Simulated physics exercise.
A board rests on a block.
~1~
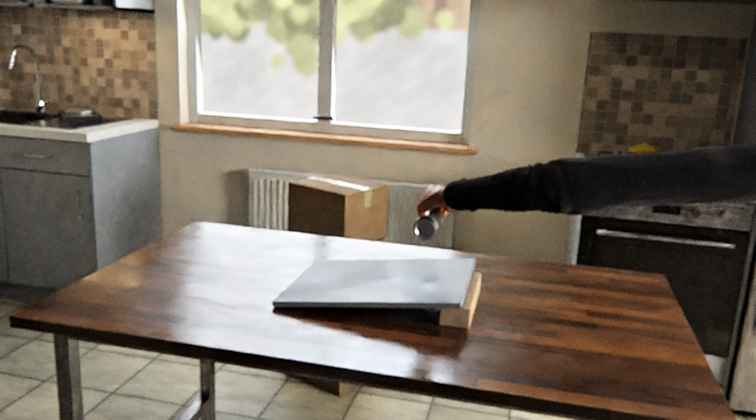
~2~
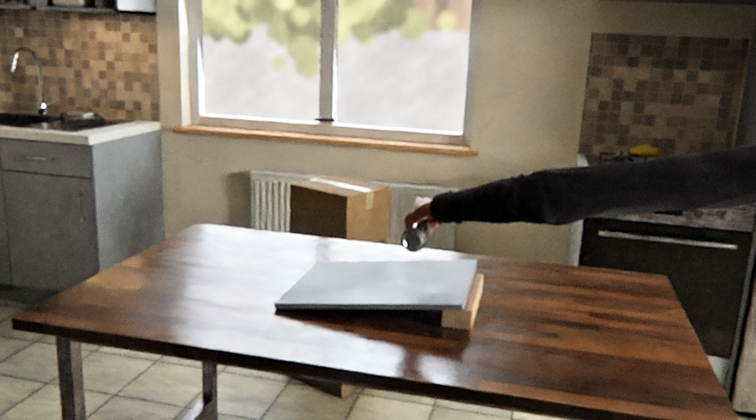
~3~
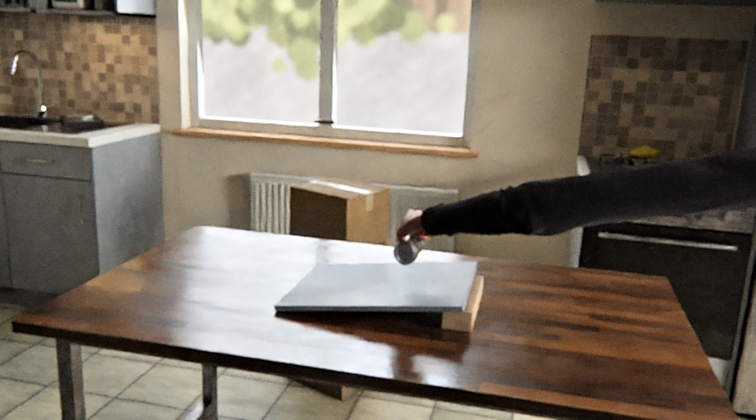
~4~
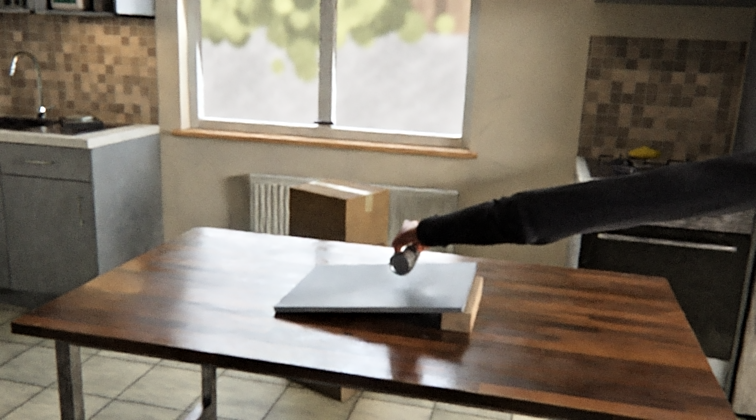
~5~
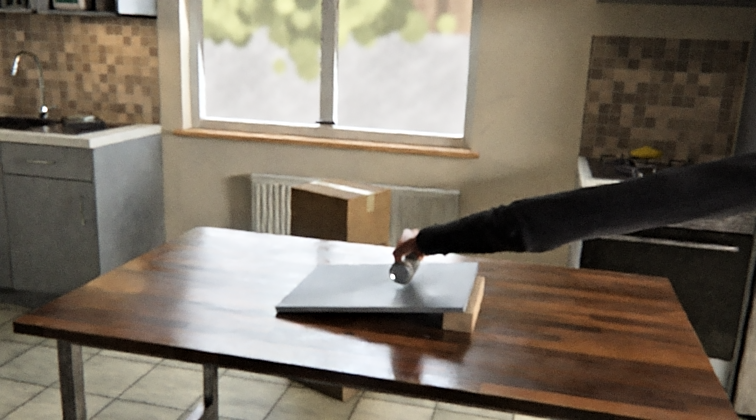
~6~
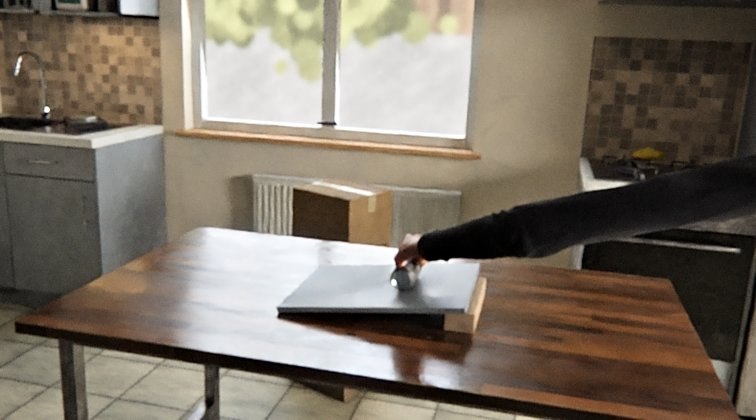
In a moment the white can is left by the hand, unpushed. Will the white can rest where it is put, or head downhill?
Descending.
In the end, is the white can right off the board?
The white can leaves the board.
Then, 1.20 s later than the last frame, white can now off the board.
Then, 2.10 s later than the last frame, things are still on the move.
When it is over, off the board, white can. The white can goes downhill.
